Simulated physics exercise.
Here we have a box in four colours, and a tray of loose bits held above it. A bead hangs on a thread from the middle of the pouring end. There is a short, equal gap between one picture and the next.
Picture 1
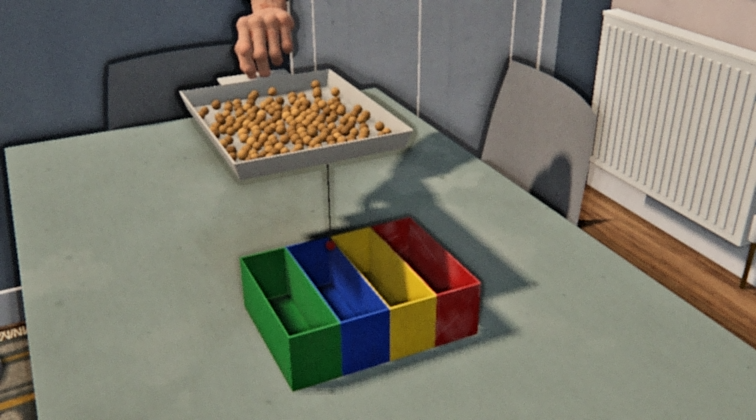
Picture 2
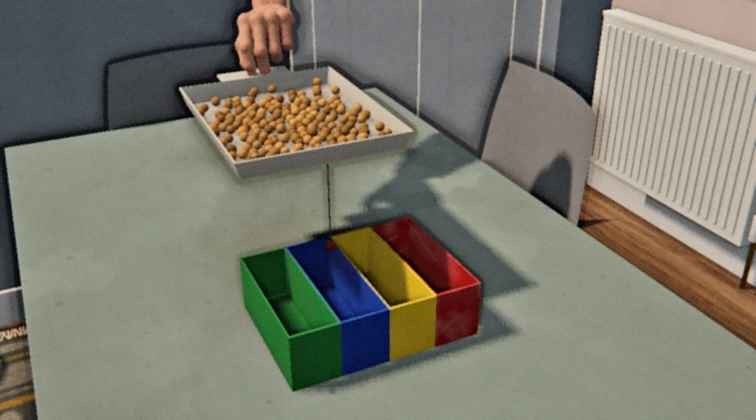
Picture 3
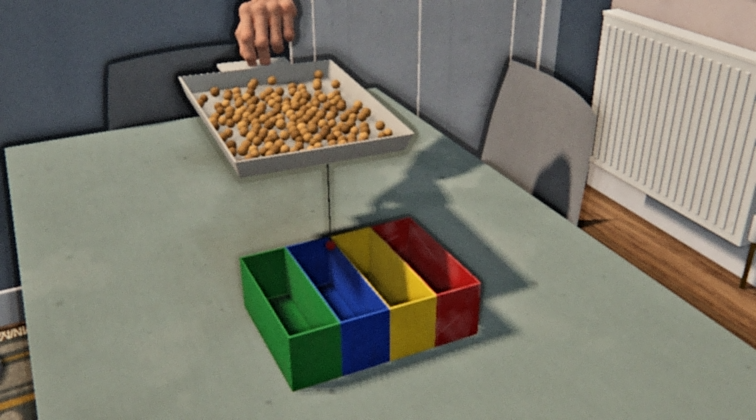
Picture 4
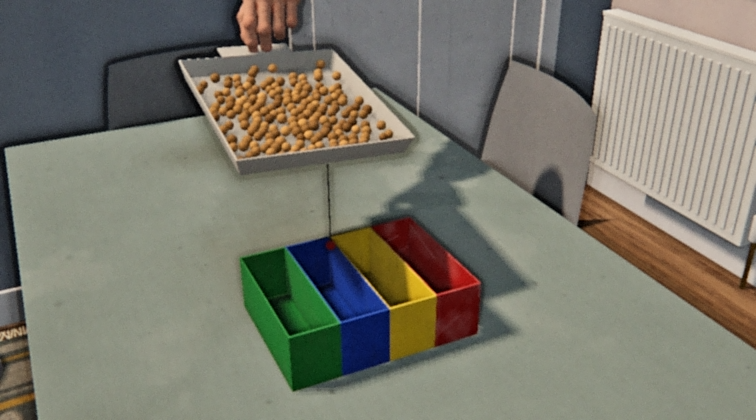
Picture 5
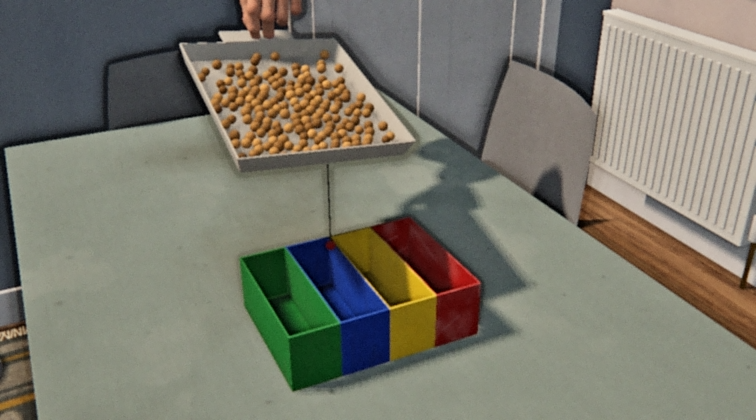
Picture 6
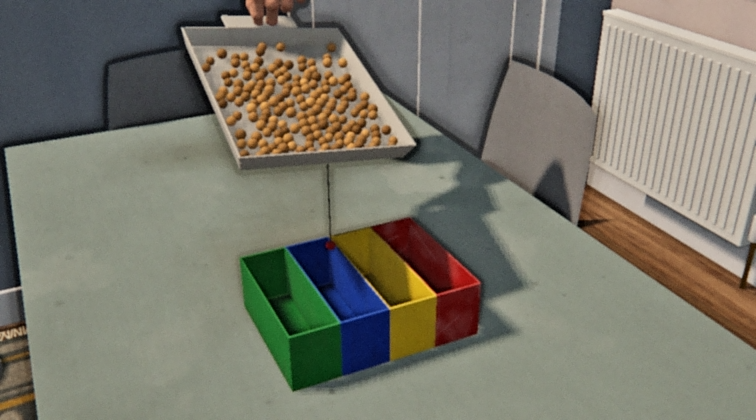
In the video, a hand holds a tray of small round tan beads above a box with green, blue, yellow and red compartments, then gradually raises the tray's far side, tilting it toward the viewer as the beads shift and spread.
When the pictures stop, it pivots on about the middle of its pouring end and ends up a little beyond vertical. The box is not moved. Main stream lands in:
Red.
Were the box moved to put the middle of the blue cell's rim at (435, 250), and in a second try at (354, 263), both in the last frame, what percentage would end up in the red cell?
Roughly 0% first, roughly 30% second.
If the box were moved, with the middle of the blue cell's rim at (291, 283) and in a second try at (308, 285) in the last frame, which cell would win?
The red one first, the red one second.
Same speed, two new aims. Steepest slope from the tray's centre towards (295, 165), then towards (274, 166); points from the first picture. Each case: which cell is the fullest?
The green one first, the green cell second.
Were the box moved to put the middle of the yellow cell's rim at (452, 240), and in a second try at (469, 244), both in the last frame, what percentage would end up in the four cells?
In order, about 90 and 90 in a hundred.
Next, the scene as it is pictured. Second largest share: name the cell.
Just behind the top cell comes that yellow cell.
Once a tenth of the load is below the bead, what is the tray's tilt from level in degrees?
About 65°.
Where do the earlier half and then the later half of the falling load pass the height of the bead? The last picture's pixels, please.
Points: About (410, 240), then about (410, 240).
Soon after the last picture, tray tipped steeply; most on the tray; a small part in the red cell; a stray few in the yellow cell; a small part falling or outside the box.
A little later, tray tipped past a quarter turn; a stray few on the tray; about half in the red cell; about a quarter in the yellow cell; a small part in the blue cell; about a quarter falling or outside the box.
Later still, tray tipped past a quarter turn; about half in the red cell; about a quarter in the yellow cell; a small part in the blue cell; a small part falling or outside the box.
By the end, tray tipped past a quarter turn; about half in the red cell; about a quarter in the yellow cell; a small part in the blue cell; none in the green cell; a small part outside the box.
